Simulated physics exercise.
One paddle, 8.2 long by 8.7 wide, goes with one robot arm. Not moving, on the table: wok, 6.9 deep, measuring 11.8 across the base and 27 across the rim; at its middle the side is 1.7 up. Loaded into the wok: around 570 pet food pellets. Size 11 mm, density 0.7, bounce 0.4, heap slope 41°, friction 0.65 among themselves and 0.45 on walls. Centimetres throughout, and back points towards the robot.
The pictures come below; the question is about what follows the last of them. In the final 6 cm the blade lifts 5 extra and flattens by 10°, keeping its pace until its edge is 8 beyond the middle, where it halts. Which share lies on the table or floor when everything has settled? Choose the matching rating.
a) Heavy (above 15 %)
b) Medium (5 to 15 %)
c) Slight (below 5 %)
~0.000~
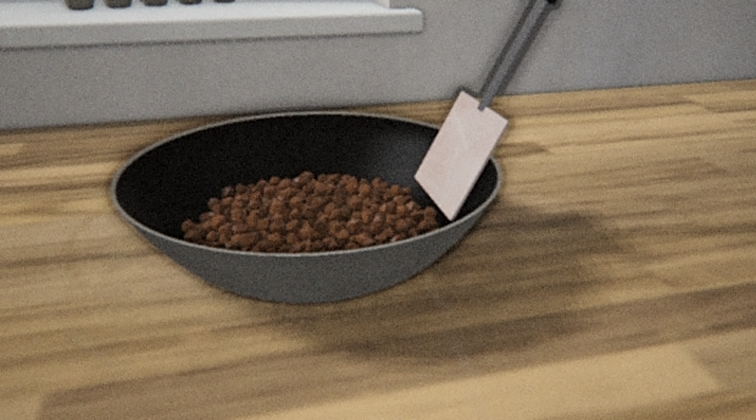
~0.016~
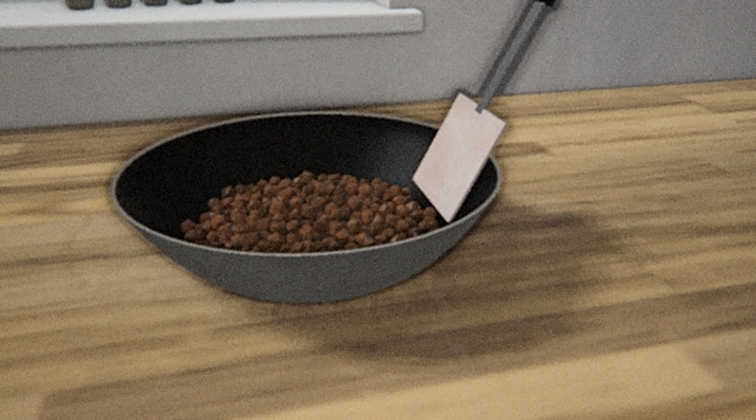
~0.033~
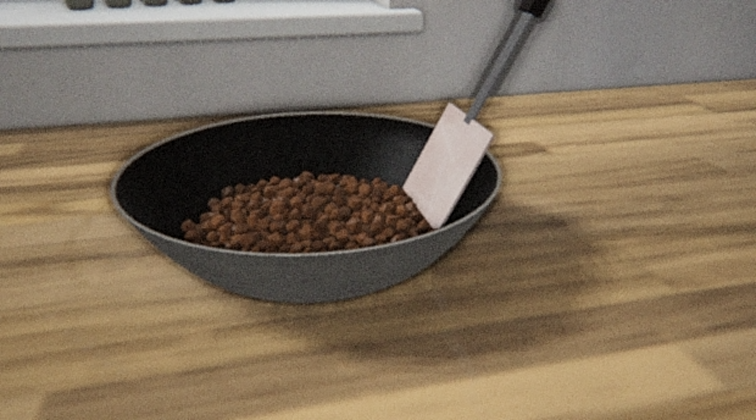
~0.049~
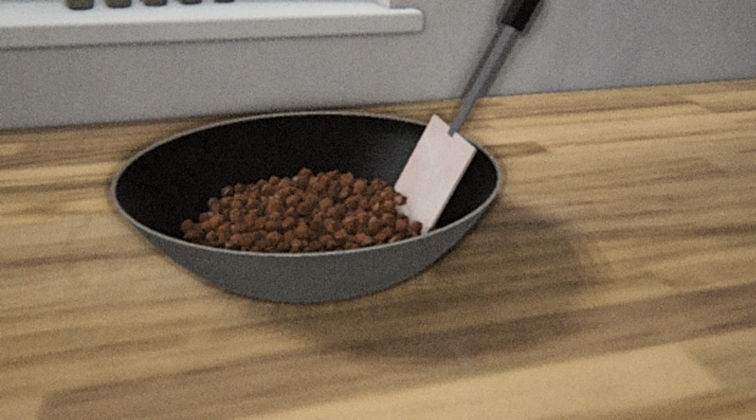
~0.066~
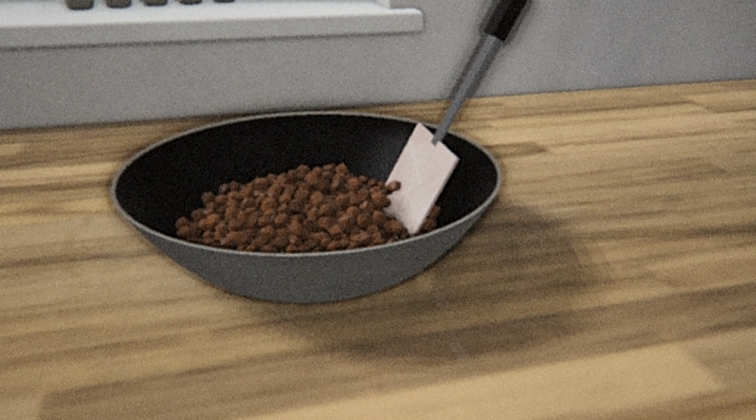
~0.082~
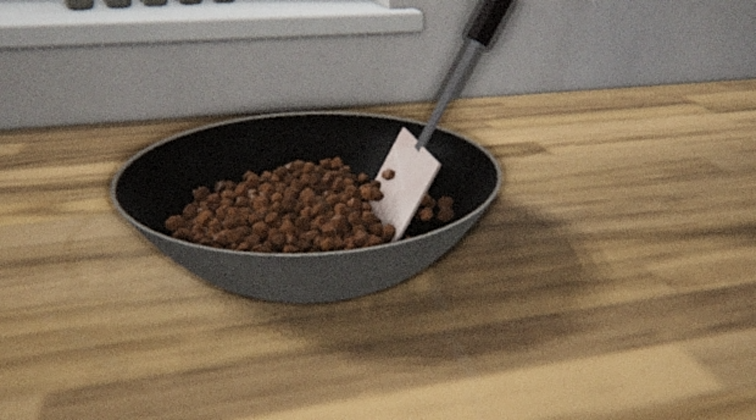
a.
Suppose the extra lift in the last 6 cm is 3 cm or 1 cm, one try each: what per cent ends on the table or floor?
You'd get some 25 per cent with the first setting and some 15 per cent with the second.
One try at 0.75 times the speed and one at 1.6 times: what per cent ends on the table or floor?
Around 15 per cent and around 35 per cent.
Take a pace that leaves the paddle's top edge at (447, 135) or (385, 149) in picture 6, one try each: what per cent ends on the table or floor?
I'd estimate close to 10 and 35 in a hundred.
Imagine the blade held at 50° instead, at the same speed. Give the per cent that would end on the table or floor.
Then about 30 per cent.
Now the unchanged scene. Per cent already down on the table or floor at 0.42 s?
I'd say close to 10 in a hundred.
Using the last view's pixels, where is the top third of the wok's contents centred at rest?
The middle lies somewhere around (189, 207).
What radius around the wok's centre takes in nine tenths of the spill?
Radial distance: Approx. 35 cm.
By 0.14 s, sloping 62°, highest piece 10 above the table; 571 in the wok.
By 0.19 s, sloping 58°, highest piece 14 above the table; 569 in the wok, 2 on the blade or in flight.
By 0.42 s, sloping 52°, highest piece 13 above the table; 447 in the wok, 46 on the table or floor, 78 on the blade or in flight.
By 1.47 s, sloping 52°, highest piece 8 above the table; 447 in the wok, 124 on the table or floor.
Final count, 447 in the wok, 124 on the table or floor. That is 22 % on the table or floor.
